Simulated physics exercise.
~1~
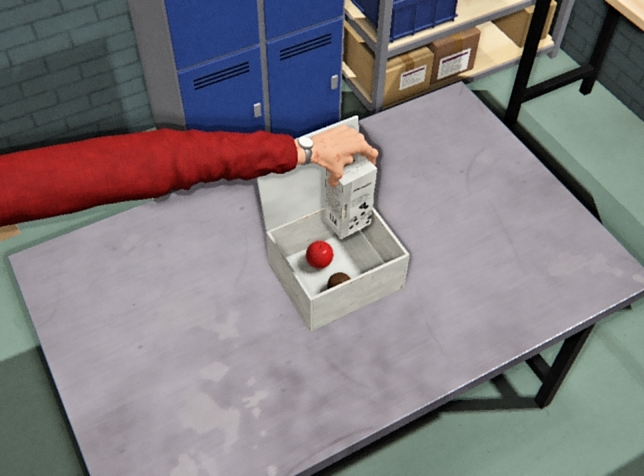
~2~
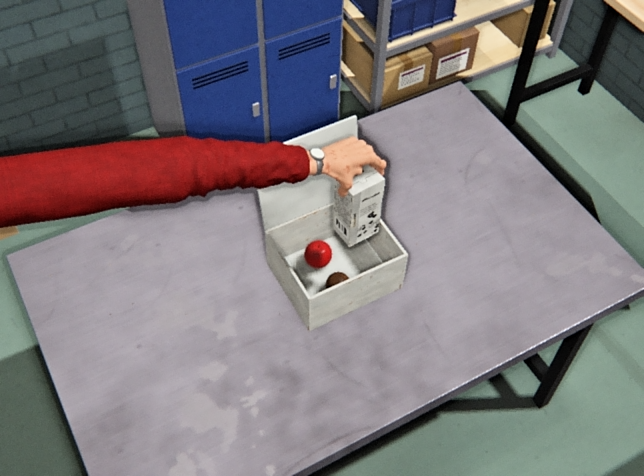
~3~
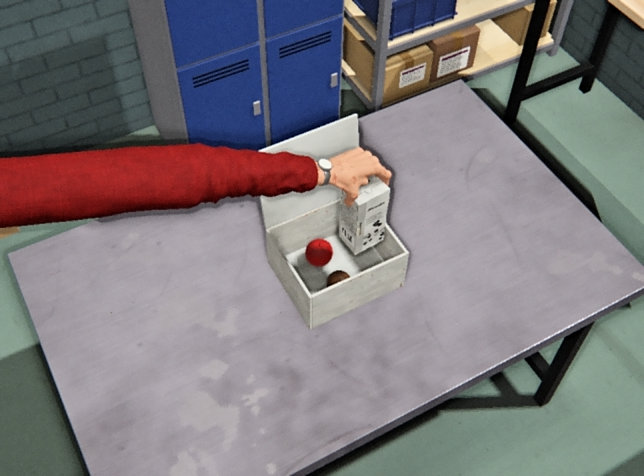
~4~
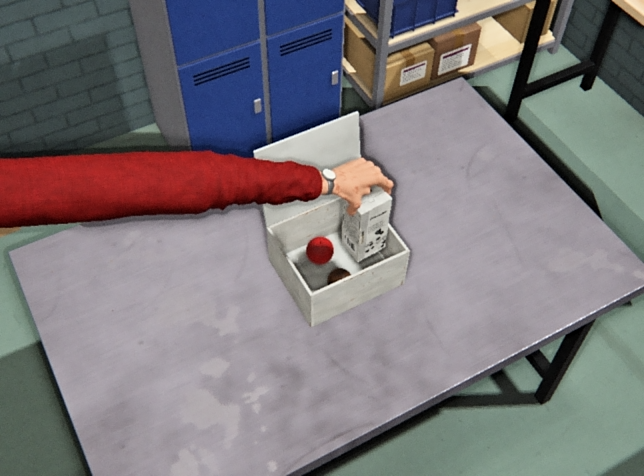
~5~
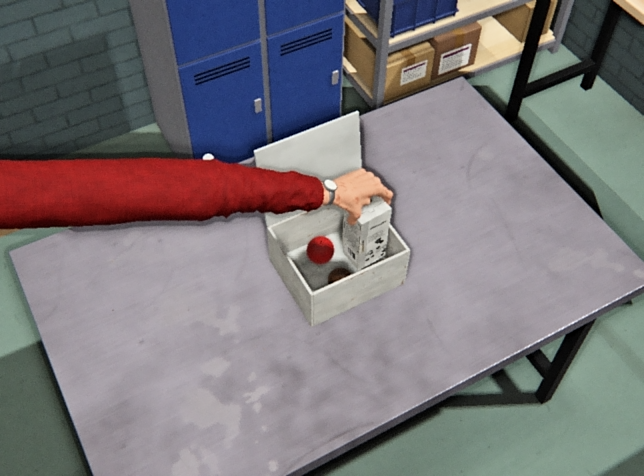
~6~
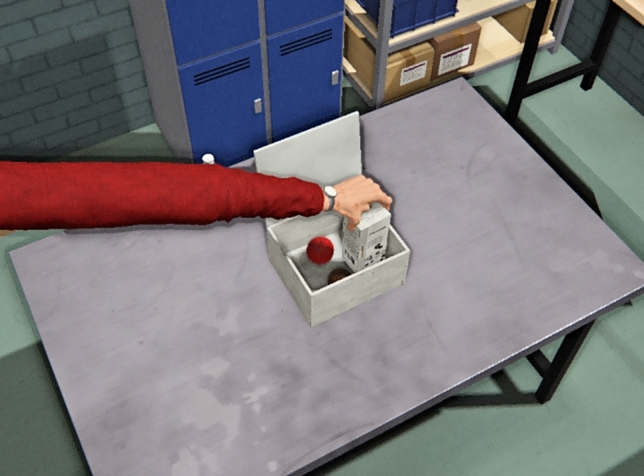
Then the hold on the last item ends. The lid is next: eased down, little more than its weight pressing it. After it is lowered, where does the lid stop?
It stops short of closing.
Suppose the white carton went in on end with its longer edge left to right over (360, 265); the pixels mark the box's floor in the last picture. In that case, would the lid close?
Result: Lid not shut.
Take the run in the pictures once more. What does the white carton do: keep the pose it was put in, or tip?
In the end, it keeps its orientation.
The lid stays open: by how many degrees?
About 25° above the rim.
Then, 0.30 s after the last picture, white carton slid about its own width near (364, 253); brown ball rolled about its own width.
Then, 1.40 s after the last picture, lid 76° above the rim; white carton slid about its own width near (365, 252); brown ball rolled about its own width.
Then, 1.80 s after the last picture, lid 33° above the rim; white carton slid about its own width near (365, 252); brown ball rolled about its own width.
At rest, lid 23° above the rim; moved from the start, brown ball and white carton; red apple in place. Seen from the same camera at the end, white carton near (365, 252).
